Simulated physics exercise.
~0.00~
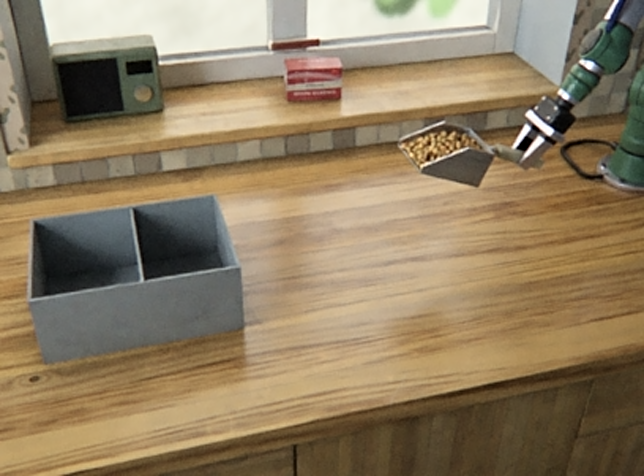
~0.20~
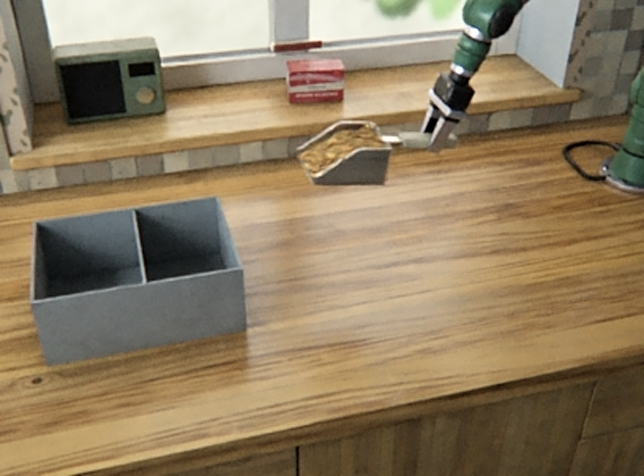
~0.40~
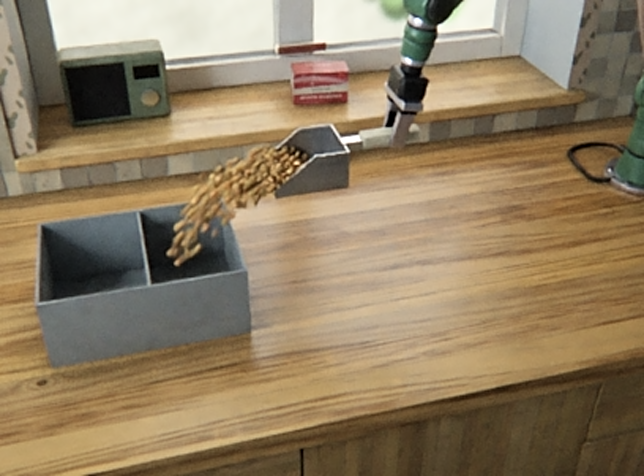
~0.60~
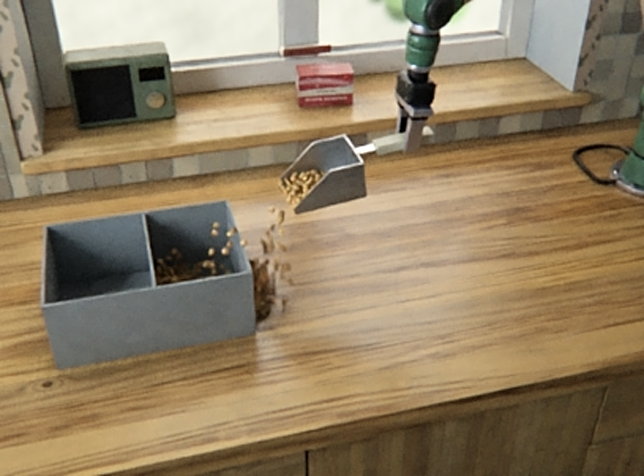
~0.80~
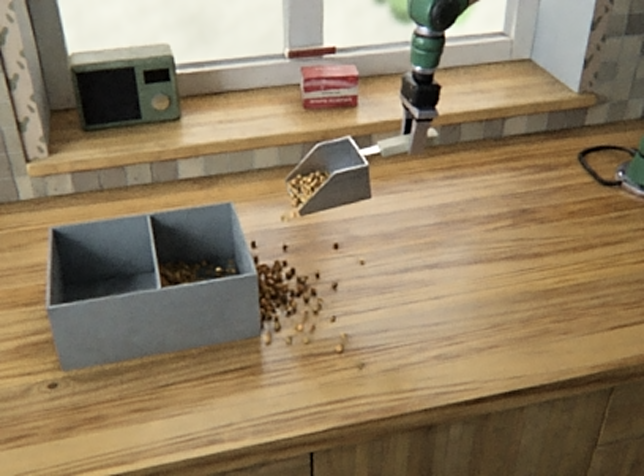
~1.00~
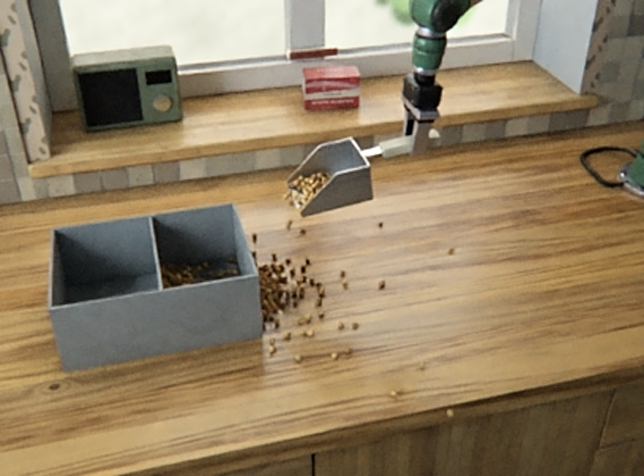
In this clip, a green and black robot arm carries a scoop of dried chickpeas left toward a divided gray bin and tips it, spilling some into the right compartment and others onto the wooden counter, while some remain in the scoop, held above.
